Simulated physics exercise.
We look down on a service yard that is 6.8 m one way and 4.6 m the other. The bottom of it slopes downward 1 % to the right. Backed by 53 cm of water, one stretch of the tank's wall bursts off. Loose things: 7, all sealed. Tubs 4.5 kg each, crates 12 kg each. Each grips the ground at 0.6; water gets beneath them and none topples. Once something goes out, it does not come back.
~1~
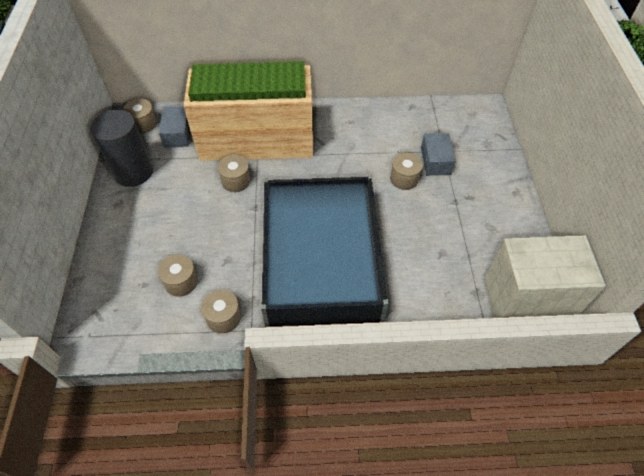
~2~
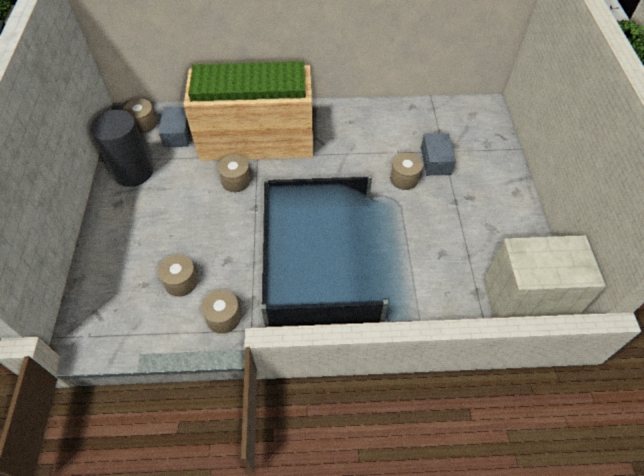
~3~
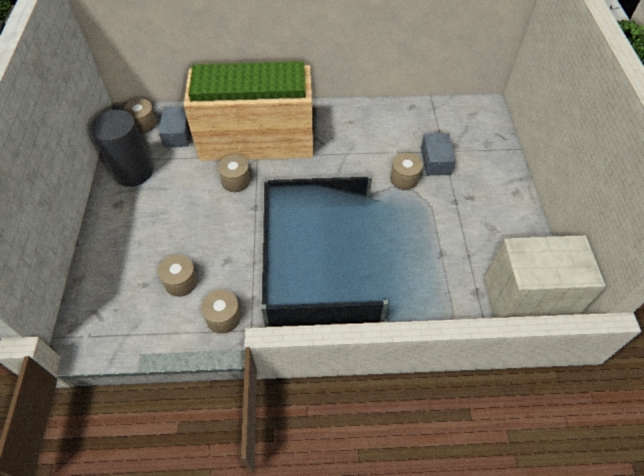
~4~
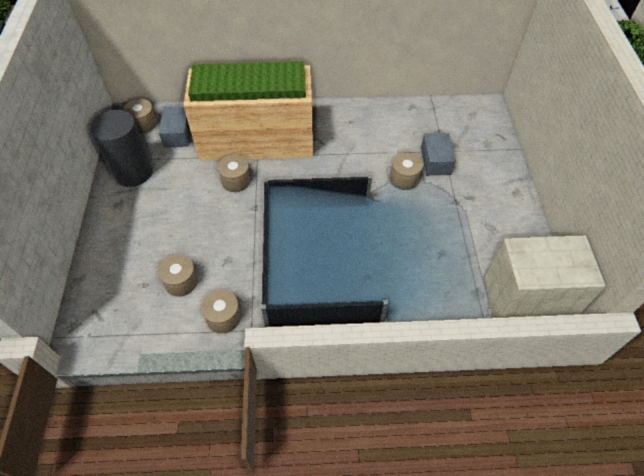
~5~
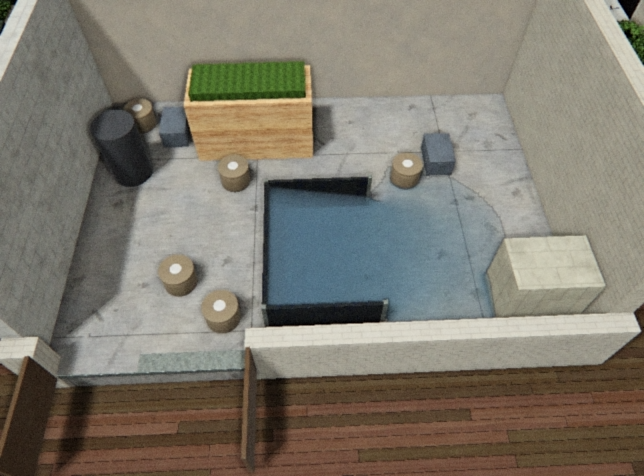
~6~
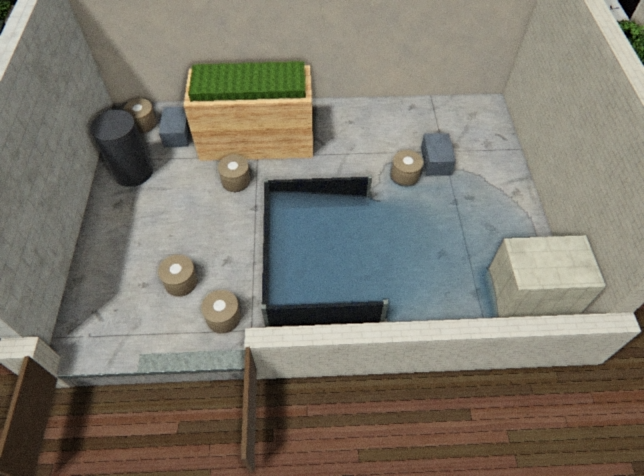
Blue water poured out through the open right side of a dark-walled tank and spread across the grey yard floor, reaching the pale block at the right, while the objects around it barely moved.
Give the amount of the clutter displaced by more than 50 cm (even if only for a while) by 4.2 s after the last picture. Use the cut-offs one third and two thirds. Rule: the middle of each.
Under a third.
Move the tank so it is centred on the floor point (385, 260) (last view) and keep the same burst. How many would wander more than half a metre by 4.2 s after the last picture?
Then the count would be 1.
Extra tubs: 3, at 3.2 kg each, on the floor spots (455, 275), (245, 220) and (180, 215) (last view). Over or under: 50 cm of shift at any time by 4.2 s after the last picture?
Beyond it, within it, within it.
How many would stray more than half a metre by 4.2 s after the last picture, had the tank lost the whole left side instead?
Then it comes to 4 of them.
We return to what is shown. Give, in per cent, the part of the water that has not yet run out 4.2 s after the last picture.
Remaining: Approx. 100 per cent.
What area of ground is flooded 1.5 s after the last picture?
Roughly 12 m2.
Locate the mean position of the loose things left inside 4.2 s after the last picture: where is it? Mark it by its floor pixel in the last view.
Close to pixel (232, 178).
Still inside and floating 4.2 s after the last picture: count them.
The number is 2.
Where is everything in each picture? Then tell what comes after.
The first frame shows a tub at (407, 164), on the bottom; a tub at (233, 166) rests on the ground; water covers 2.8 m2; 0 of 7 have shifted.
The second frame shows a tub at (407, 164), on the bottom; a tub at (233, 166), on the bottom; 3.8 m2 under water; 0 of 7 have shifted.
The third frame shows a tub at (407, 164) rests on the ground; a tub at (233, 166) rests on the ground; water covers 4.9 m2; 0 of 7 have shifted.
The fourth frame shows a tub at (407, 164) rests on the ground; a tub at (233, 166), on the bottom; water covers 6.2 m2; 0 of 7 have shifted.
The fifth frame shows a tub at (407, 164), on the bottom; a tub at (233, 166) rests on the ground; 7.1 m2 under water; 0 of 7 have shifted.
The sixth frame shows a tub at (408, 161) rests on the ground, 6 cm from its start; a tub at (233, 166) rests on the ground; water covers 8.1 m2; 1 of 7 have shifted.
Then, 0.4 s after the last picture 0 of 7 are over 50 cm from their spots; 0 afloat.
Then, 1.5 s after the last picture 1 of 7 are over 50 cm from their spots; 0 afloat.
Then, 2.8 s after the last picture 2 of 7 are over 50 cm from their spots; 1 afloat.
Then, 4.2 s after the last picture 2 of 7 are over 50 cm from their spots, and 2 have been at some point; 2 afloat.
